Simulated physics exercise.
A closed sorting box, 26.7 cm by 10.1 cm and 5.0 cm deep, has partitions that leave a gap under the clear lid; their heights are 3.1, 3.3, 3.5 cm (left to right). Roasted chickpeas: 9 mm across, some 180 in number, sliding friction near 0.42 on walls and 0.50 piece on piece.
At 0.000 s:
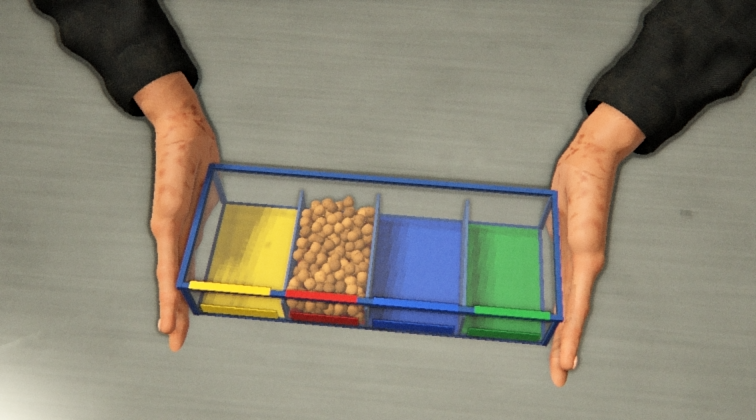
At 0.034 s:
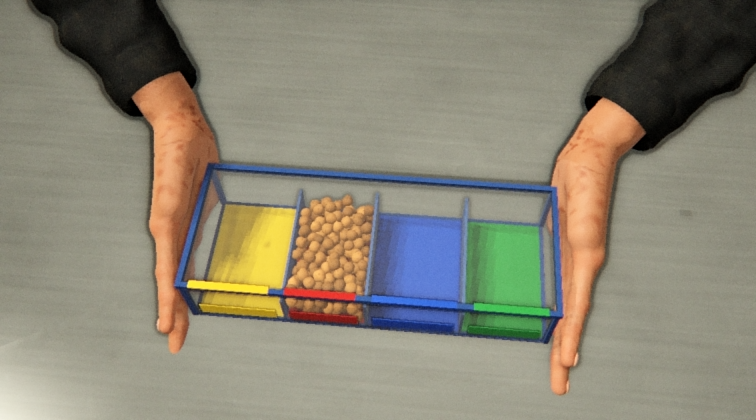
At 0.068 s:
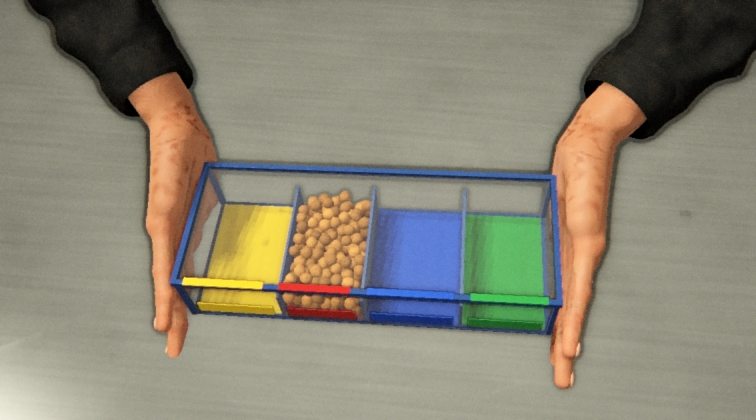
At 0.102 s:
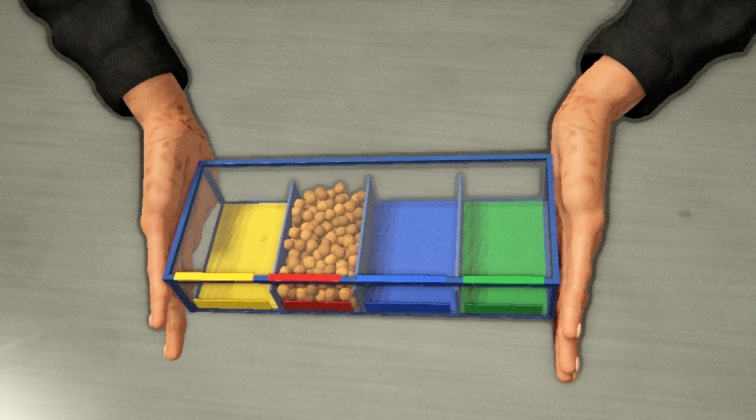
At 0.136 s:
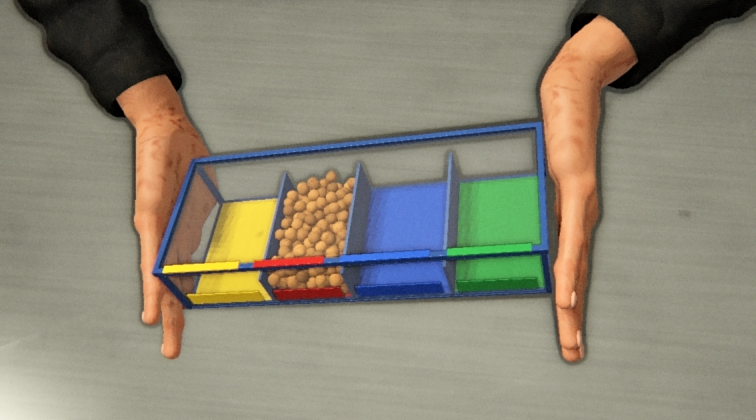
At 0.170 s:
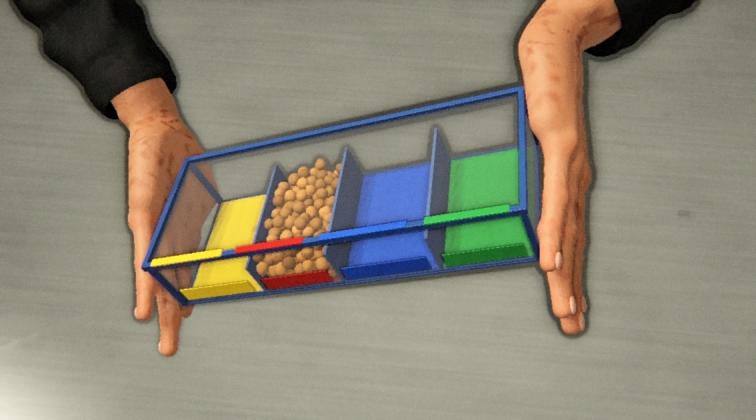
On a grey surface, two hands held a clear box with yellow, red, blue and green sections and tilted it, raising its right side, while the round tan pieces stayed in the red section.
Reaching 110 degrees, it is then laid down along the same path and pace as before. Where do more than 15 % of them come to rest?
As I see it, red: Qualifies, blue: Does not qualify, green: Does not qualify, yellow: Qualifies.
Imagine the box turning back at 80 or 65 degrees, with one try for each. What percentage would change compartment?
35 and 35 %.
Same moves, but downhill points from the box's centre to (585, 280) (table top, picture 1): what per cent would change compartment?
That would be close to 25 per cent.
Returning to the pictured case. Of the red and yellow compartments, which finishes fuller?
The red one has more.
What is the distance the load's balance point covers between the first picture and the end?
4.0 cm, roughly.
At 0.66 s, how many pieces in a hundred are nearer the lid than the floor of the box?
I'd say around 70 percent of the pieces.
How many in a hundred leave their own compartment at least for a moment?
Roughly 40 per cent.
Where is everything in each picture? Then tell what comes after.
Box tilt 0 degrees, front corners at (184, 284) and (557, 316); red 100 %, in the first frame.
Box tilt 1 degrees, front corners at (182, 283) and (557, 313), in the second frame.
Box tilt 4 degrees, front corners at (177, 280) and (557, 301), lowest corner left back, in the third frame.
Box tilt 9 degrees, front corners at (170, 276) and (553, 280), lowest corner left back, in the fourth frame.
Box tilt 16 degrees, front corners at (160, 270) and (542, 247), lowest corner left back, in the fifth frame.
Box tilt 24 degrees, front corners at (149, 265) and (521, 208), lowest corner left back; red 100 %. Its pace works out near 215 degrees a second, in the sixth frame.
Then, at 0.66 s, tilt 109 degrees; red 75 %, yellow 25 %.
Then, at 0.98 s, tilt 47 degrees; red 60 %, yellow 40 %.
After 1.40 s, tilt 0 degrees; red 60 %, yellow 40 %.
By 1.8 s all is still; red 60 %, blue 0 %, green 0 %, yellow 40 %.
